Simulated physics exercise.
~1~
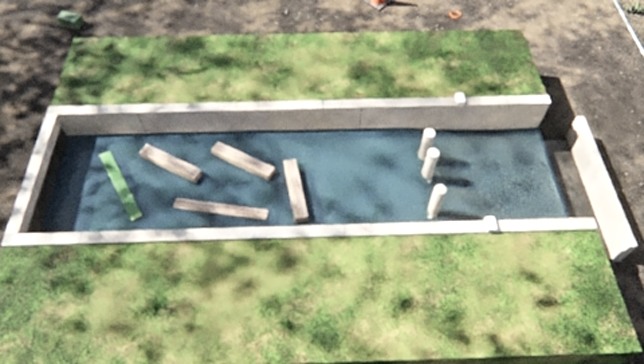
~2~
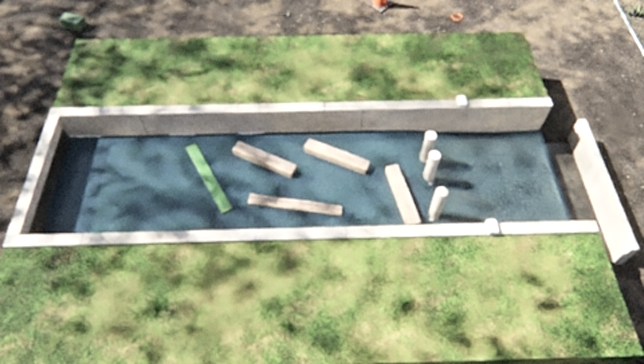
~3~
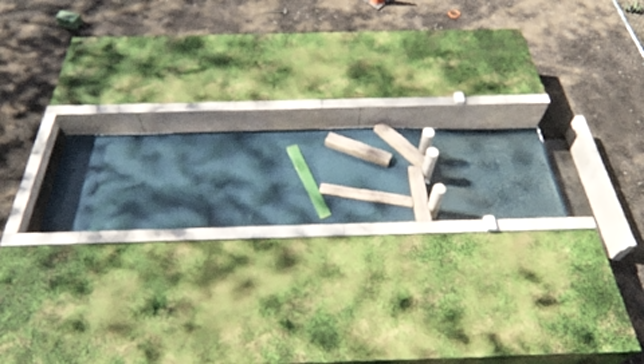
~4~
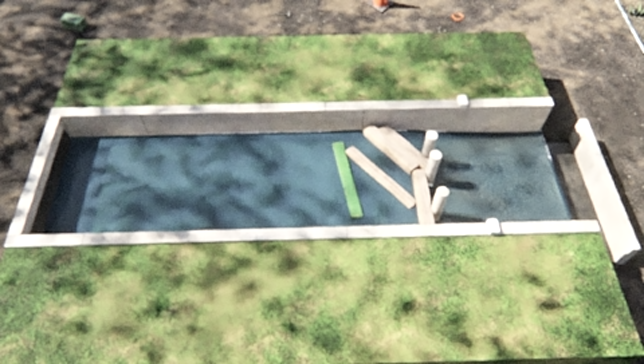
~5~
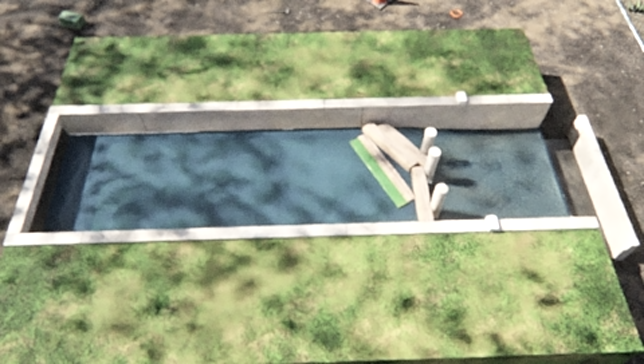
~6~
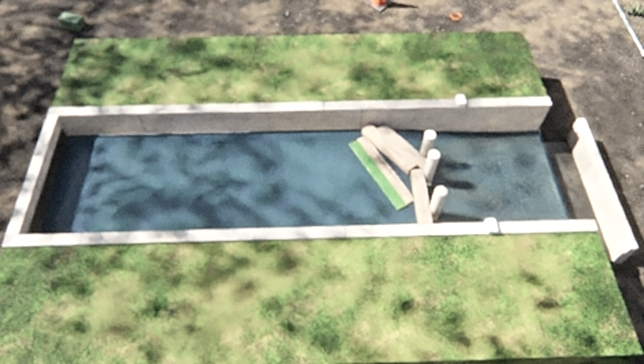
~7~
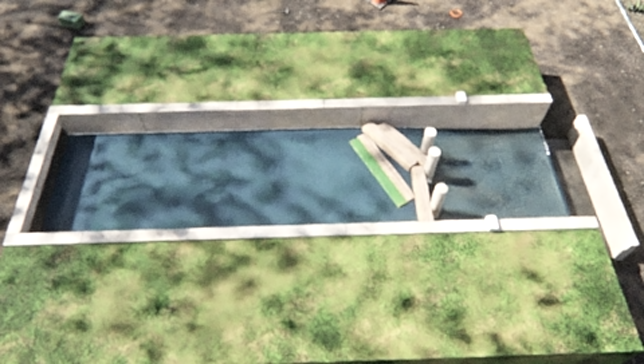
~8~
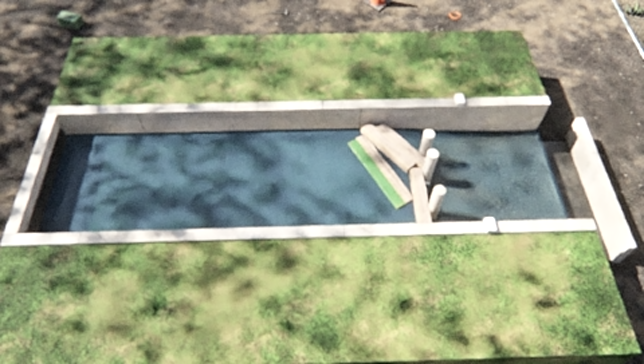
At the start, a green plank and four pale wooden pieces float near the left end of a shallow, walled channel of water set between strips of grass. All five drift right, toward three upright posts standing in the channel. The leading pale piece comes to rest against the posts, and the others close in behind it, turning as they bunch together. The green plank arrives last, swings to a slant and settles against the left side of the pile. The jam then holds still, with every piece stopped at the posts and open water beyond.
